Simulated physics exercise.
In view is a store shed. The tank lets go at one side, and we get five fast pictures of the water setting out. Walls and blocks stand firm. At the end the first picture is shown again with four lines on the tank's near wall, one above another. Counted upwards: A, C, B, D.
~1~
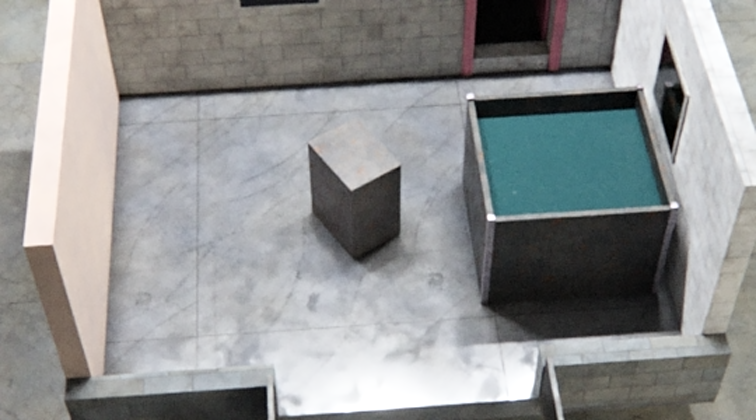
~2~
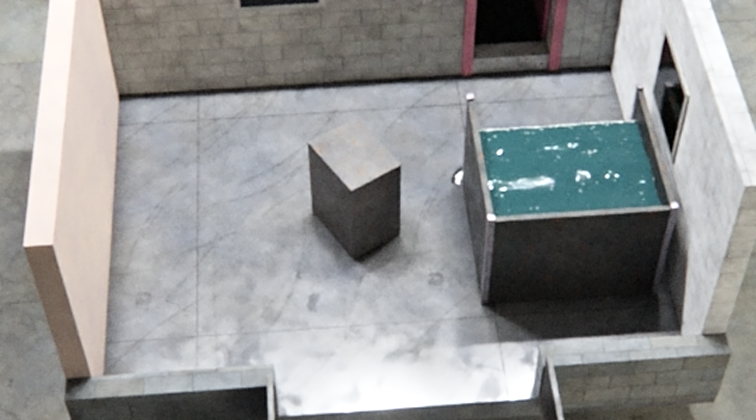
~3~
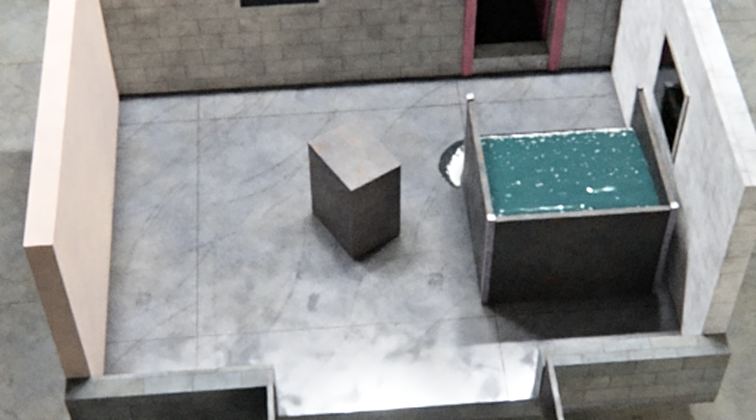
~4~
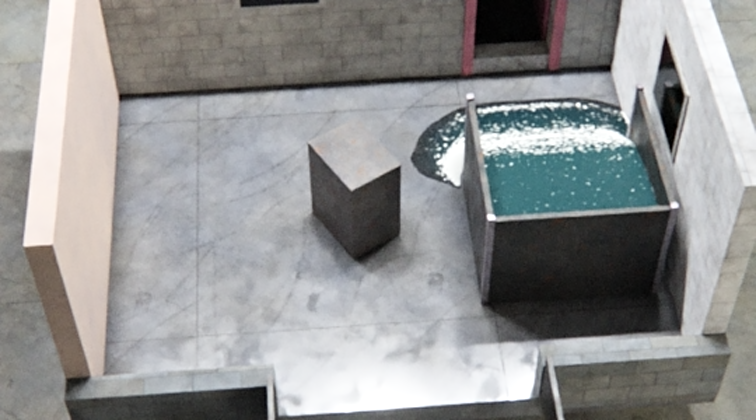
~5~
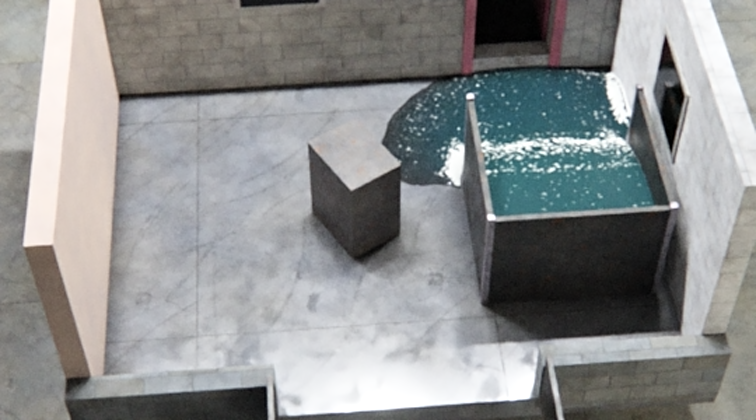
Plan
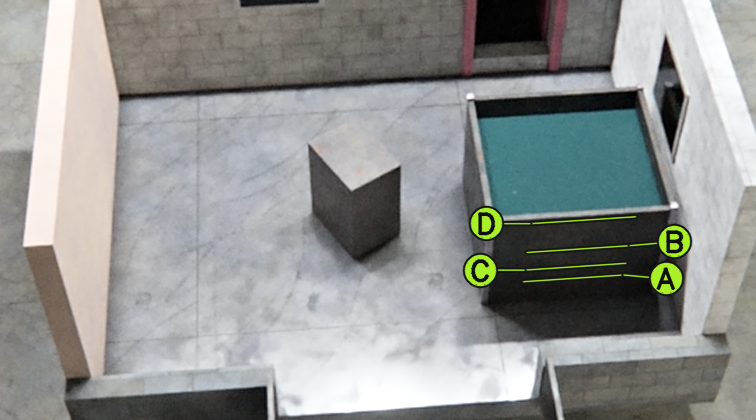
In a store shed with a grey block on the floor, the back side of a dark tank opens and blue-green water pours out, spreading across the ground toward the pink doorway and leftward to the block.
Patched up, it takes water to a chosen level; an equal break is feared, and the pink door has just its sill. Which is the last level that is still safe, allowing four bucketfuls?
Go for A.
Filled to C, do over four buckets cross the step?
Yes, it does.
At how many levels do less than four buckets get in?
One of the four.
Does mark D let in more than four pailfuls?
Yes, it does.
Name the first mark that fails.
Here it is mark C.
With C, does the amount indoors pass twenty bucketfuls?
No, it does not.
On the marked copy, A at (573, 278); B at (578, 249); C at (575, 266); D at (583, 220); from the bottom up A, C, B, D.
With A, a splash gets over, under a bucket.
With B, dozens of bucketfuls pour in.
With C, about 9 bucketfuls get in.
With D, dozens of bucketfuls pour in.
